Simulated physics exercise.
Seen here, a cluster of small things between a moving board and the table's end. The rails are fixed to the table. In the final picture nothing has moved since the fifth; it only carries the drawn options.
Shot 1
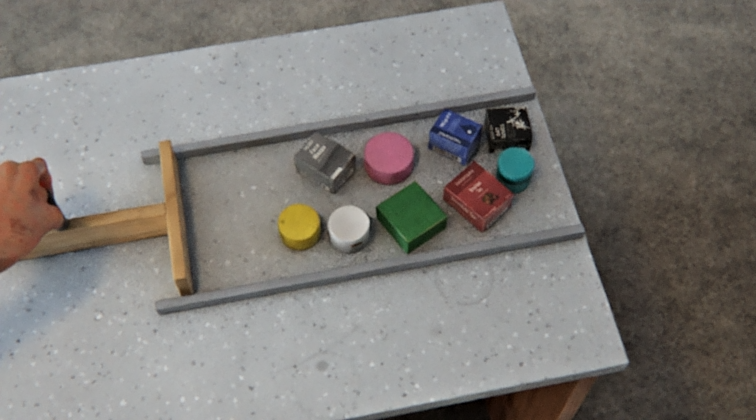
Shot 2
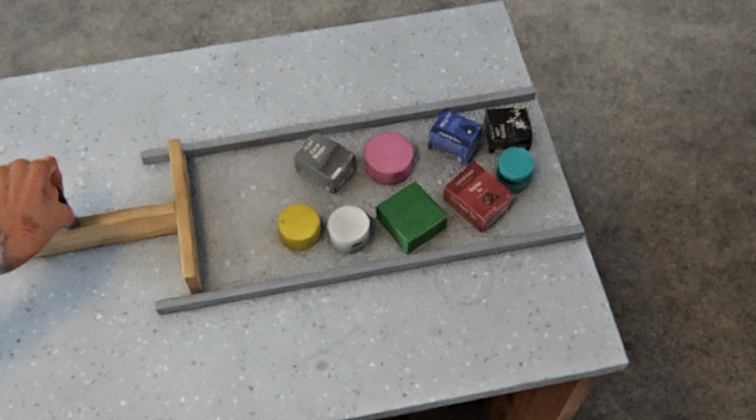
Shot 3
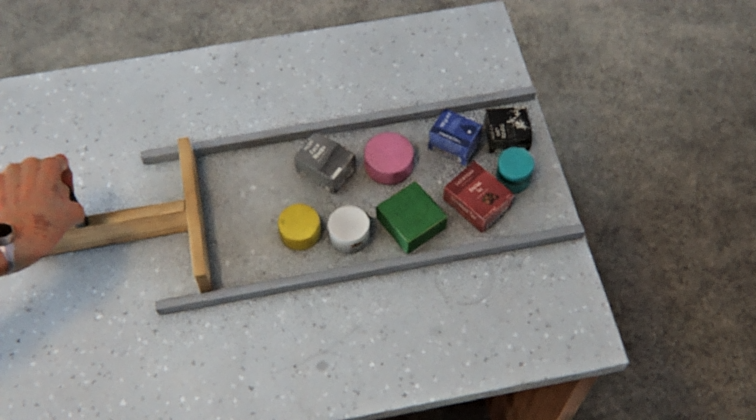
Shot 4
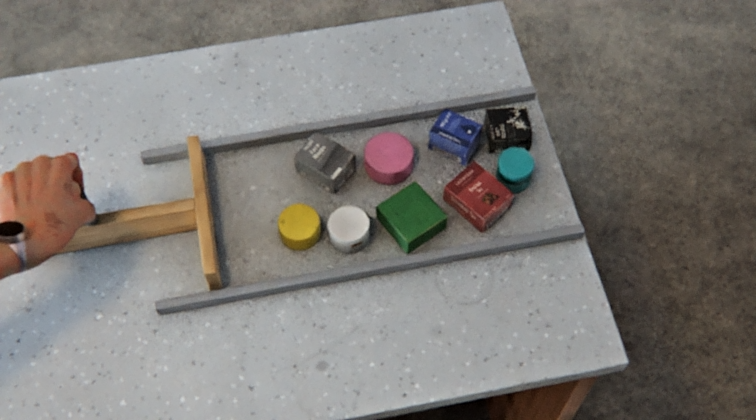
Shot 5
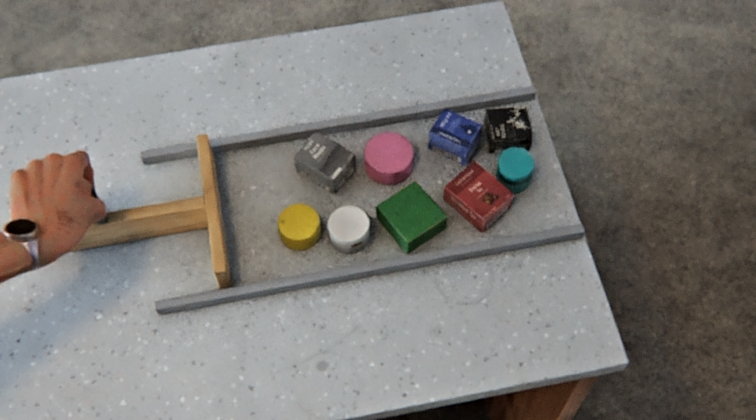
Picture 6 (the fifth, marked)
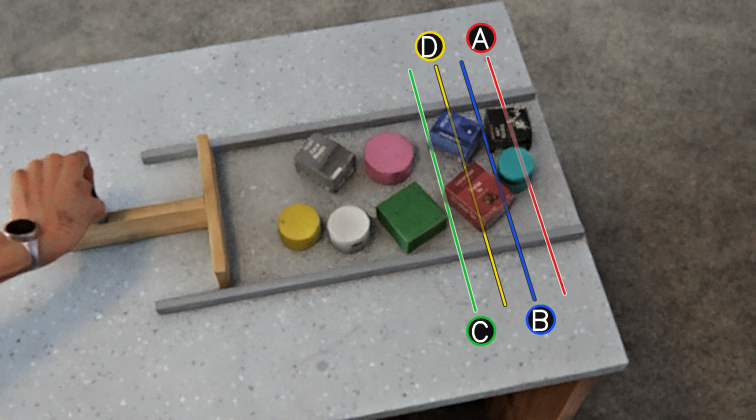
On a speckled grey tabletop, a hand sliding a wooden T-shaped pusher slowly right between two rails towards unmoving small boxes and tubs.
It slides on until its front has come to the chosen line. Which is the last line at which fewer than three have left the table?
Line C.
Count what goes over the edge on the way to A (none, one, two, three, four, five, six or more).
In all, six or more.
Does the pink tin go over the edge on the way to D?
No.
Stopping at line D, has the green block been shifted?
Yes.
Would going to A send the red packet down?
Yes.
On the marked copy, A at (524, 168); B at (495, 172); C at (440, 182); D at (468, 177).
With C. Early on, board (293, 186); white jar (365, 230); yellow tin (327, 221).
Further on, board (375, 172); turquoise jar (531, 168); black packet (513, 129).
At the end, board (437, 161); turquoise jar over the edge; black packet over the edge; two fallen.
As for the rest, A drops six; B drops four; D drops four.
